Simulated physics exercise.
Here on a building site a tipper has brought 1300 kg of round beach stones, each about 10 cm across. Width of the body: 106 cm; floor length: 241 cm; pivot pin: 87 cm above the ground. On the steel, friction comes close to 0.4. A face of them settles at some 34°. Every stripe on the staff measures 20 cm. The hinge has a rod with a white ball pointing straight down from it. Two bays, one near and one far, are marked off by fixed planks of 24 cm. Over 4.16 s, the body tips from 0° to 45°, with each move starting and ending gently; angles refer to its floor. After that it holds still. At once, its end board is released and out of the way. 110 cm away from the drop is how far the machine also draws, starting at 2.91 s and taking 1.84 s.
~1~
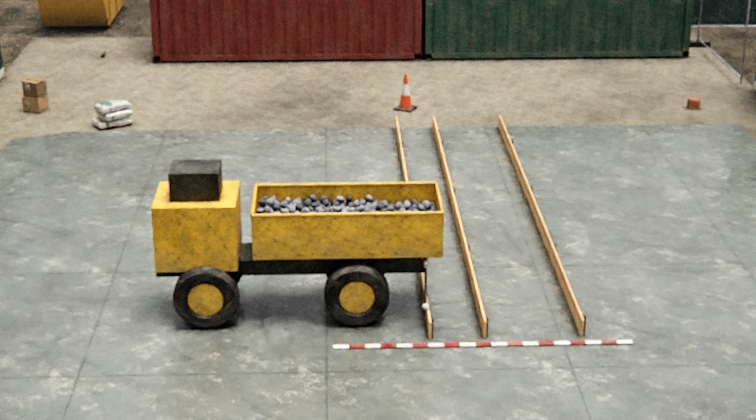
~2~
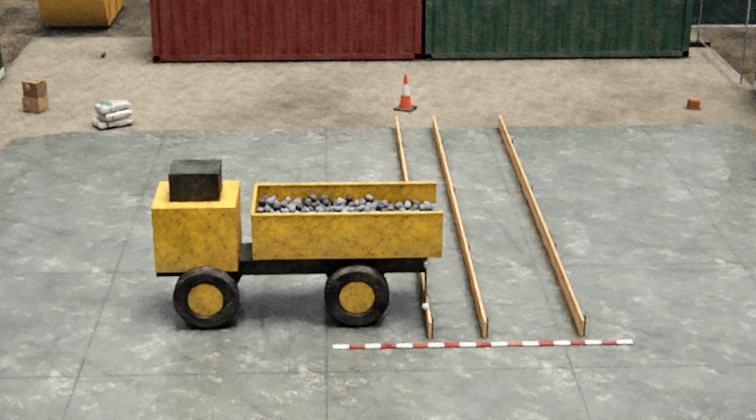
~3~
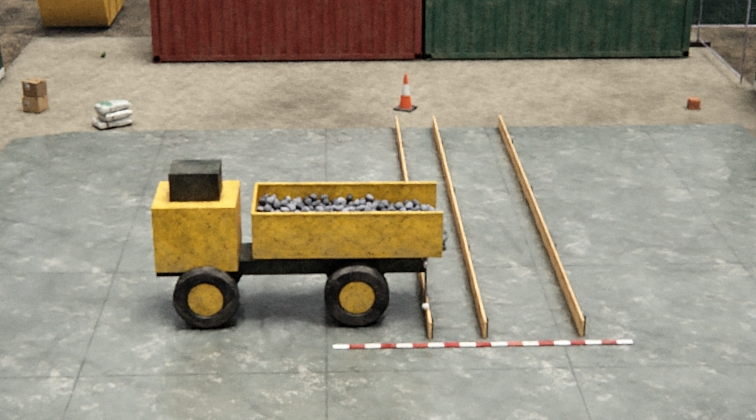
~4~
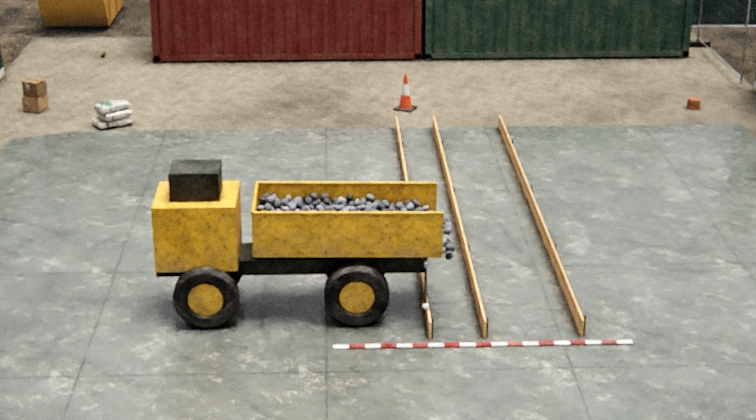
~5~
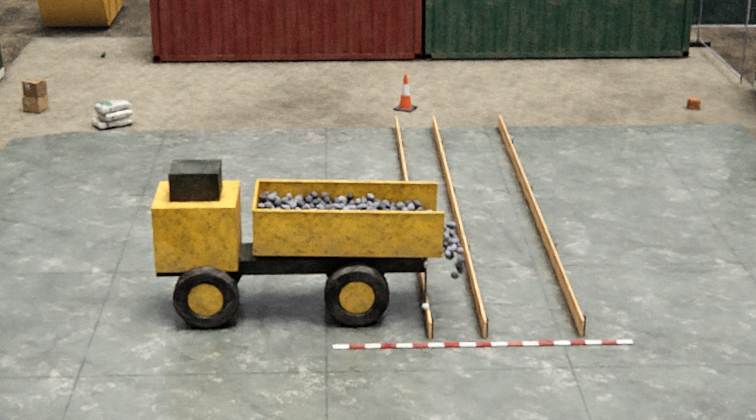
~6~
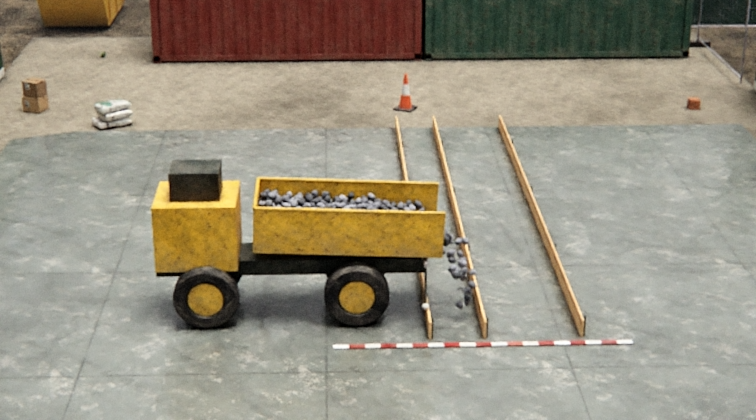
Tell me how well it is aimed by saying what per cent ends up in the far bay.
Around 55 per cent ends up there.
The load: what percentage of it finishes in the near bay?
Around 45 percent of the load.
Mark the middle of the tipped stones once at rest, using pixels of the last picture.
About (484, 297).
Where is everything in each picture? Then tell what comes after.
In the first frame, the body is at 0°, its lip at (442, 257); the top of the load is at (301, 204).
In the second frame, lip at (442, 257), floor tilted 0°, highest stones at (299, 204).
In the third frame, lip at (442, 257), floor tilted 0°, highest stones at (284, 203); 2 % has left.
In the fourth frame, lip at (442, 257), floor tilted 1°, highest stones at (278, 201); 3 % has left.
In the fifth frame, lip at (442, 257), floor tilted 2°, highest stones at (278, 199); 3 % has left.
In the sixth frame, the body is at 3°, its lip at (442, 257); the top of the load is at (279, 197); 5 % has left.
A little later the floor is at 38°; 30 % in the body, 40 % in the near bay, 30 % in the far bay; the foremost stones are at (561, 299).
Then the floor is at 45°; 0 % in the body, 1 % short of the bays, 45 % in the near bay, 54 % in the far bay; the foremost stones are at (566, 302).
Later still the floor is at 45°; 0 % in the body, 1 % short of the bays, 45 % in the near bay, 54 % in the far bay; the foremost stones are at (566, 302).
In the end the floor is at 45°; 0 % in the body, 1 % short of the bays, 45 % in the near bay, 54 % in the far bay; the foremost stones are at (566, 302).
